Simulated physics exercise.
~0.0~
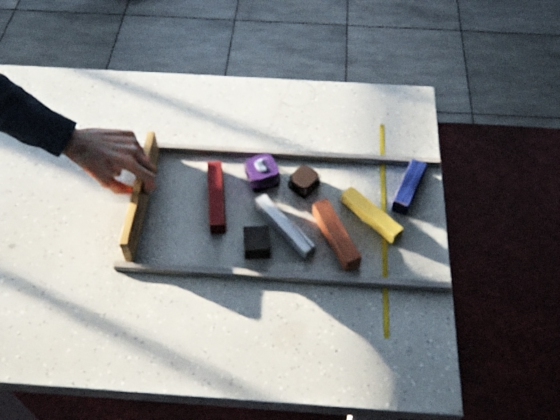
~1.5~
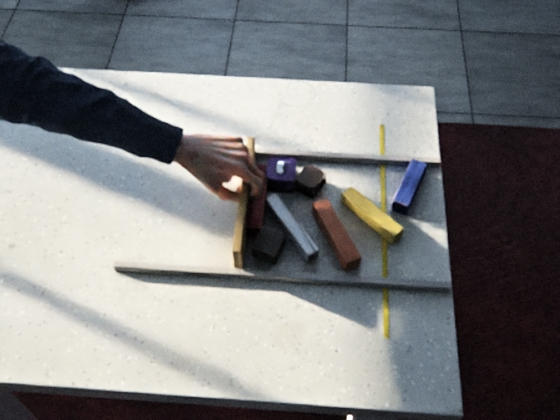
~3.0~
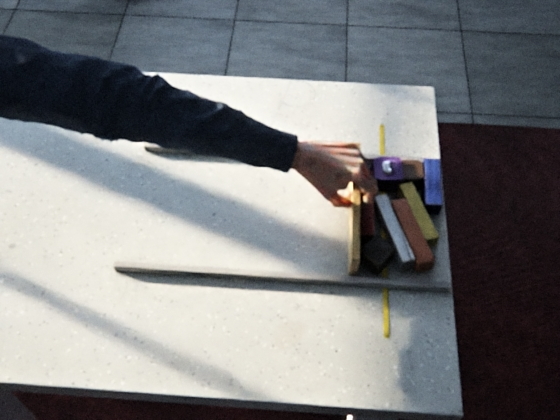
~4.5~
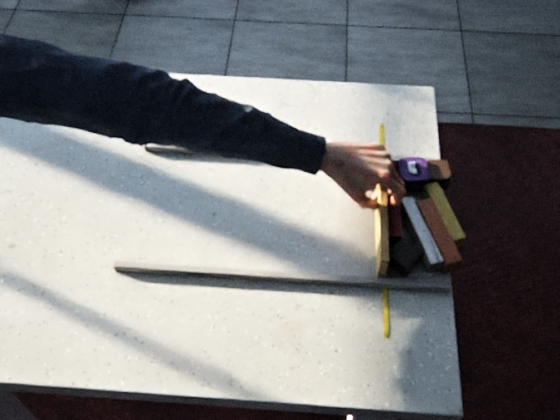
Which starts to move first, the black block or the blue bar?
The black block starts to move first, shifting right while the blue bar is still in its place near the table's end. The blue bar only moves later, once the board has come further along.
